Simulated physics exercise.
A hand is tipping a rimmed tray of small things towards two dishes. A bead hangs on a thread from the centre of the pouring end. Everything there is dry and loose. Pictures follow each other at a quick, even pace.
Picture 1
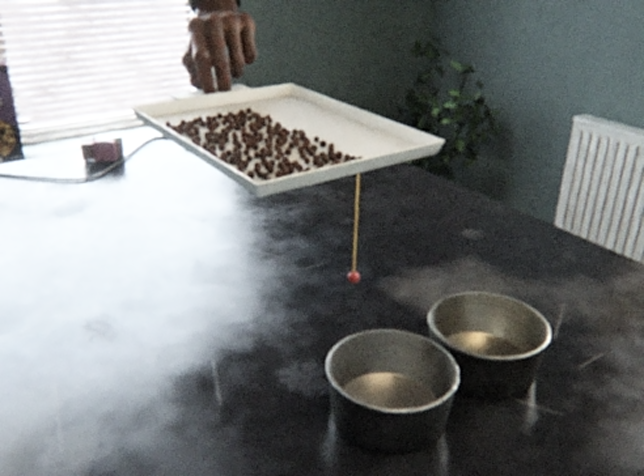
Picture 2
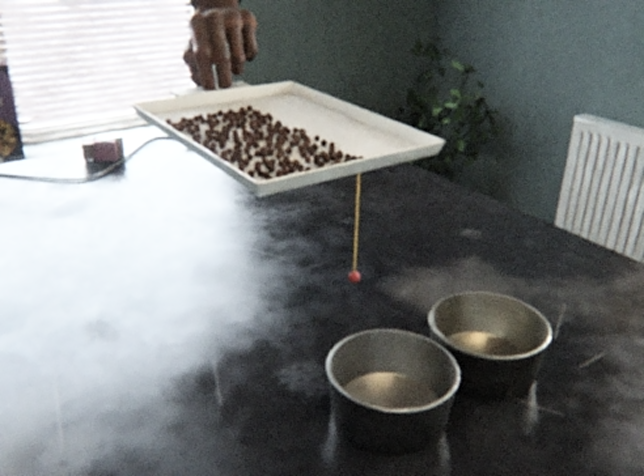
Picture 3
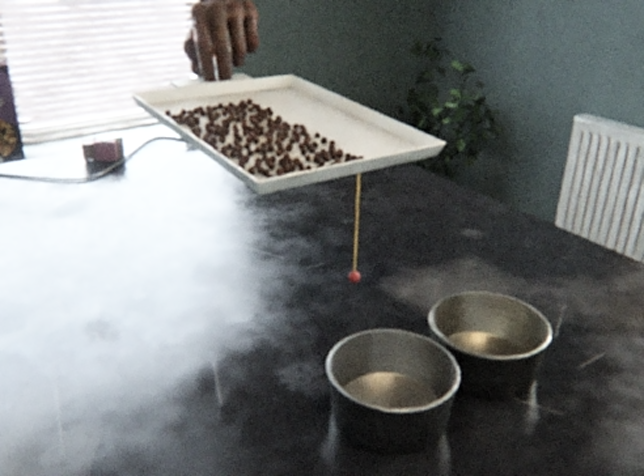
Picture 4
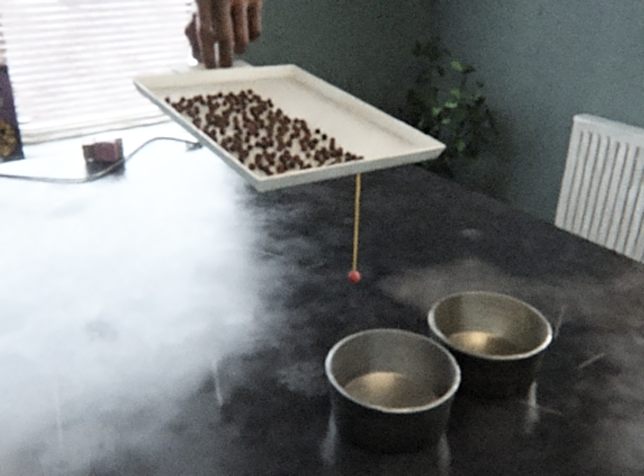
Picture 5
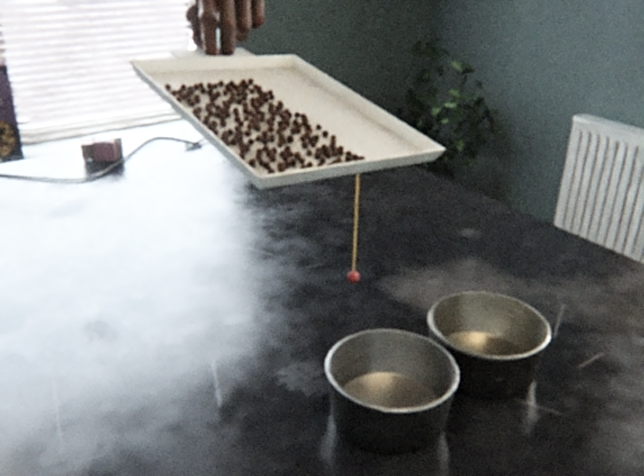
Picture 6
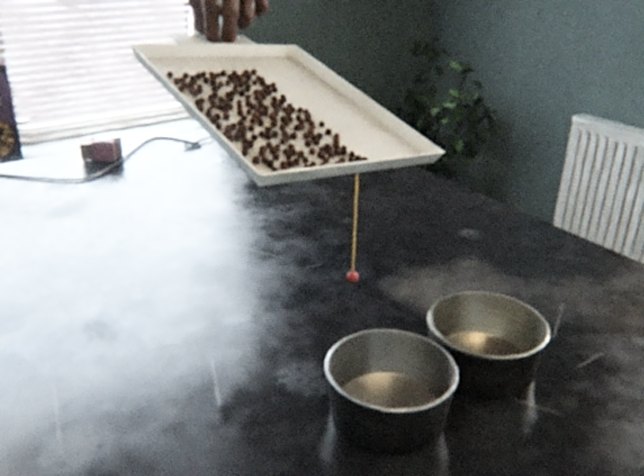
A hand slowly raises the back of a white rimmed tray of small brown berries, tilting it a little towards its right front corner, while a red bead hangs nearly still on a thread behind two empty metal dishes.
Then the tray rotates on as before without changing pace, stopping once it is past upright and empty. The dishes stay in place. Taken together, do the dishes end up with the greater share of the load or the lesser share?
The dishes will gather a lesser portion.
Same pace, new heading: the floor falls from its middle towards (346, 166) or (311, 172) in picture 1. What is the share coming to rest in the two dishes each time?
I'd say some 0 in a hundred at first, then 0 in a hundred.
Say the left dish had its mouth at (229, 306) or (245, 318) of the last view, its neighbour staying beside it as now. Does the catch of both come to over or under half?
First try: Lower than half; second try: Lower than half.
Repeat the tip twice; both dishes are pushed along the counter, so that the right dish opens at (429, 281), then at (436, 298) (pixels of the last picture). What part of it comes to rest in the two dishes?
Respectively 100 % and 50 %.
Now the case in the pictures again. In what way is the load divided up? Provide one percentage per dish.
Roughly 0 in a hundred end in the left dish and roughly 0 in a hundred in the right dish.
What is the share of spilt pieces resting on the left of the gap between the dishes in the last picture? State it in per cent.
Looks to be around 50 per cent of the spill.
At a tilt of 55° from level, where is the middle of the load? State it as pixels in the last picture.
Check around (397, 167) in the last picture.
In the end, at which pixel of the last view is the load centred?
Roughly at pixel (433, 317).
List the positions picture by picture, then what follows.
The first frame shows corners of the pouring end (259, 181) and (437, 140), level; middle of the load (255, 140), allspice berries; left dish (435, 421); right dish (531, 369); bead on its thread (354, 277).
The second frame shows corners of the pouring end (260, 180) and (438, 140), level; middle of the load (256, 138).
The third frame shows corners of the pouring end (261, 178) and (438, 142), tipped barely, lowest at the right corner; middle of the load (256, 133).
The fourth frame shows corners of the pouring end (261, 176) and (439, 145), tipped a little, lowest at the right corner; middle of the load (257, 126).
The fifth frame shows corners of the pouring end (262, 174) and (438, 147), tipped a little, lowest at the right corner; middle of the load (257, 119).
The sixth frame shows corners of the pouring end (262, 171) and (437, 150), tipped a little, lowest at the right corner; middle of the load (260, 113); left dish (434, 421); right dish (531, 368).
Just after the last frame, tray tipped steeply; the larger part on the tray; just a few in the right dish; about a tenth outside both; about a tenth in the air.
A moment on, tray tipped right over; just a few on the tray; just a few in the right dish; the larger part outside both; roughly a quarter in the air.
Further on, tray tipped past a quarter turn; just a few in the right dish; almost all outside both.
When it is over, tray tipped past a quarter turn; not one in the left dish; just a few in the right dish; almost all outside both.
